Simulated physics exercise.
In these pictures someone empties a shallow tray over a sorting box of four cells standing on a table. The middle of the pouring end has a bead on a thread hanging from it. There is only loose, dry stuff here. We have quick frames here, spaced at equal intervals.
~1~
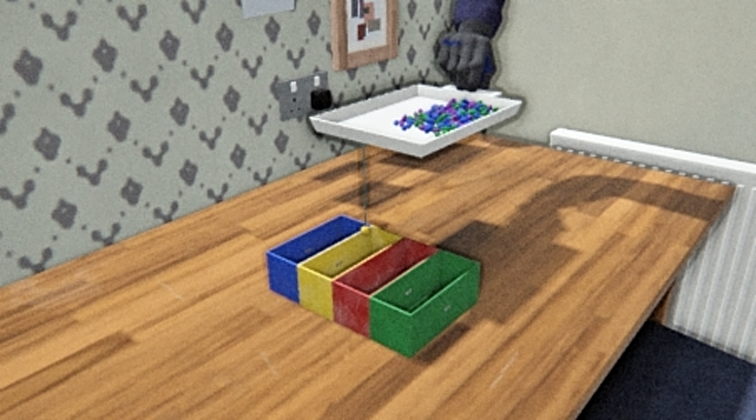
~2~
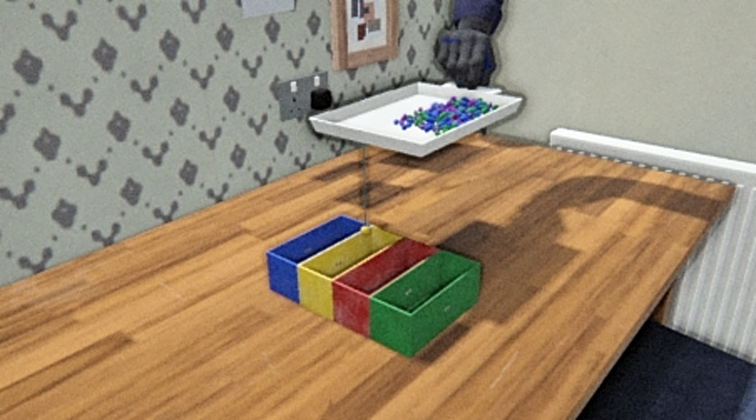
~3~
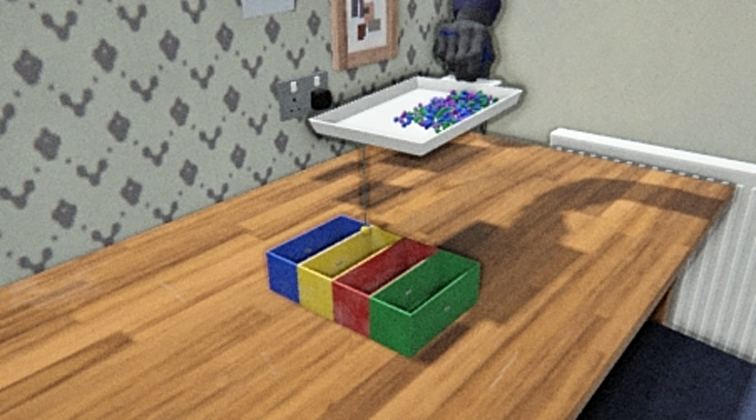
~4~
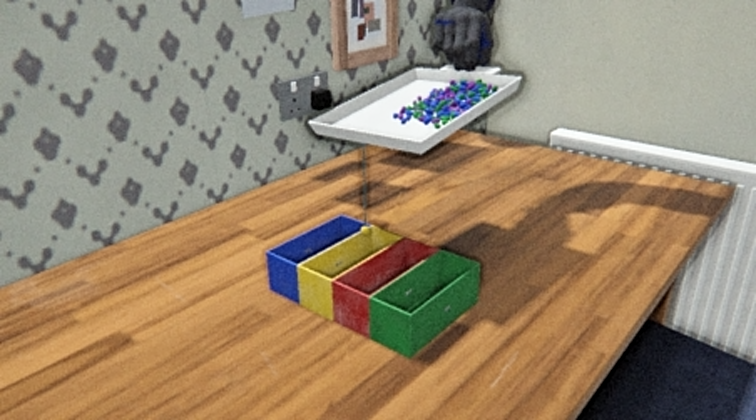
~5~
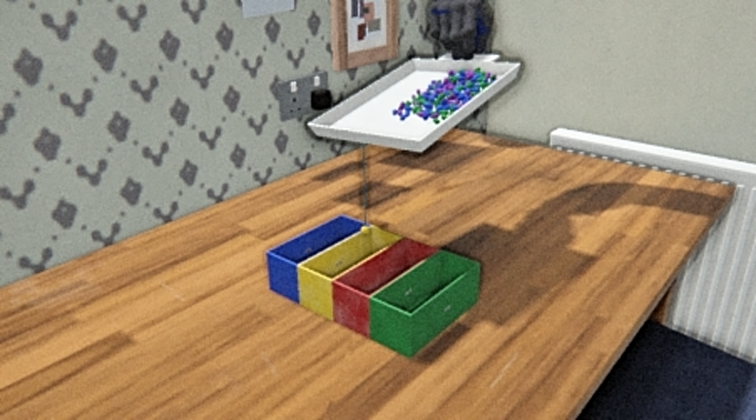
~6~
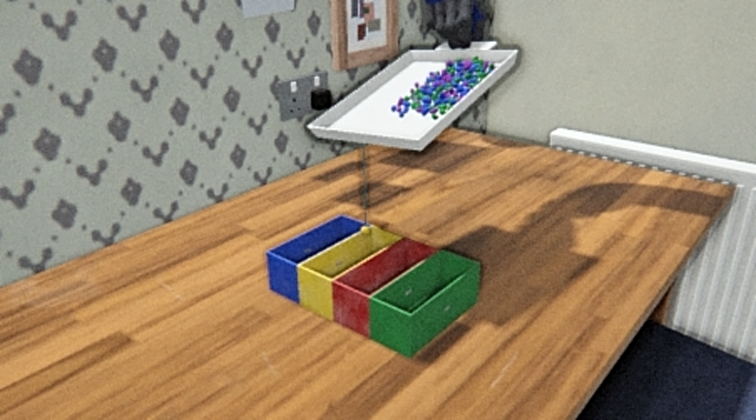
A gloved hand gradually tilts a white tray of jelly beans above four coloured cells.
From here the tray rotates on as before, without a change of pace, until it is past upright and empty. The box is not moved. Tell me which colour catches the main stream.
The blue cell catches it.
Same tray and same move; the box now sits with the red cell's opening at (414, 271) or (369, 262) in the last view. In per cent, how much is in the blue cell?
Around 30 % followed by around 50 %.
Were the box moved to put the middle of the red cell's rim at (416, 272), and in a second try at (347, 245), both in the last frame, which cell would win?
With the first placing it's that blue cell, with the second it's the yellow cell.
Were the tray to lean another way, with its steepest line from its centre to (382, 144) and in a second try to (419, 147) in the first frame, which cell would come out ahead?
The red cell, then the cell in red.
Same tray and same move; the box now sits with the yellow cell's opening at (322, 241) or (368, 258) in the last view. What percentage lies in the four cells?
First 100 %, then 40 %.
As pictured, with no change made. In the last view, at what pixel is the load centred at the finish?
Close to (307, 271).
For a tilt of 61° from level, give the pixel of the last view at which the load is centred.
Centre estimate: (343, 127).
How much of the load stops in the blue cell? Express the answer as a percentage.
Near 40 %.
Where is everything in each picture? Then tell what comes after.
Corners of the pouring end near (316, 117) and (422, 142), level; middle of the load near (452, 117), jelly beans; bead on its thread near (365, 230); blue cell near (283, 274); yellow cell near (316, 289); red cell near (351, 305); green cell near (390, 323), in the first frame.
Corners of the pouring end near (316, 118) and (421, 142), level; middle of the load near (452, 115), in the second frame.
Corners of the pouring end near (315, 119) and (421, 141), tipped barely, lowest at the left corner; middle of the load near (452, 110), in the third frame.
Corners of the pouring end near (314, 121) and (420, 139), tipped a little, lowest at the left corner; middle of the load near (452, 102), in the fourth frame.
Corners of the pouring end near (314, 123) and (418, 138), tipped a little, lowest at the left corner; middle of the load near (451, 94), in the fifth frame.
Corners of the pouring end near (313, 125) and (417, 136), tipped clearly, lowest at the left corner; middle of the load near (449, 86); blue cell near (283, 274); yellow cell near (316, 289); red cell near (351, 305); green cell near (390, 323), in the sixth frame.
Shortly afterwards, tray tipped steeply; the bulk on the tray; only a few in the blue cell; near a quarter falling or outside the box.
Next, tray tipped right over; near a third on the tray; a little in the blue cell; only a few in the yellow cell; near half falling or outside the box.
Some moments later, tray tipped past a quarter turn; near half in the blue cell; a little in the yellow cell; only a few in the red cell; near a third falling or outside the box.
In the end, tray tipped past a quarter turn; near half in the blue cell; a little in the yellow cell; only a few in the red cell; none at all in the green cell; near a third outside the box.
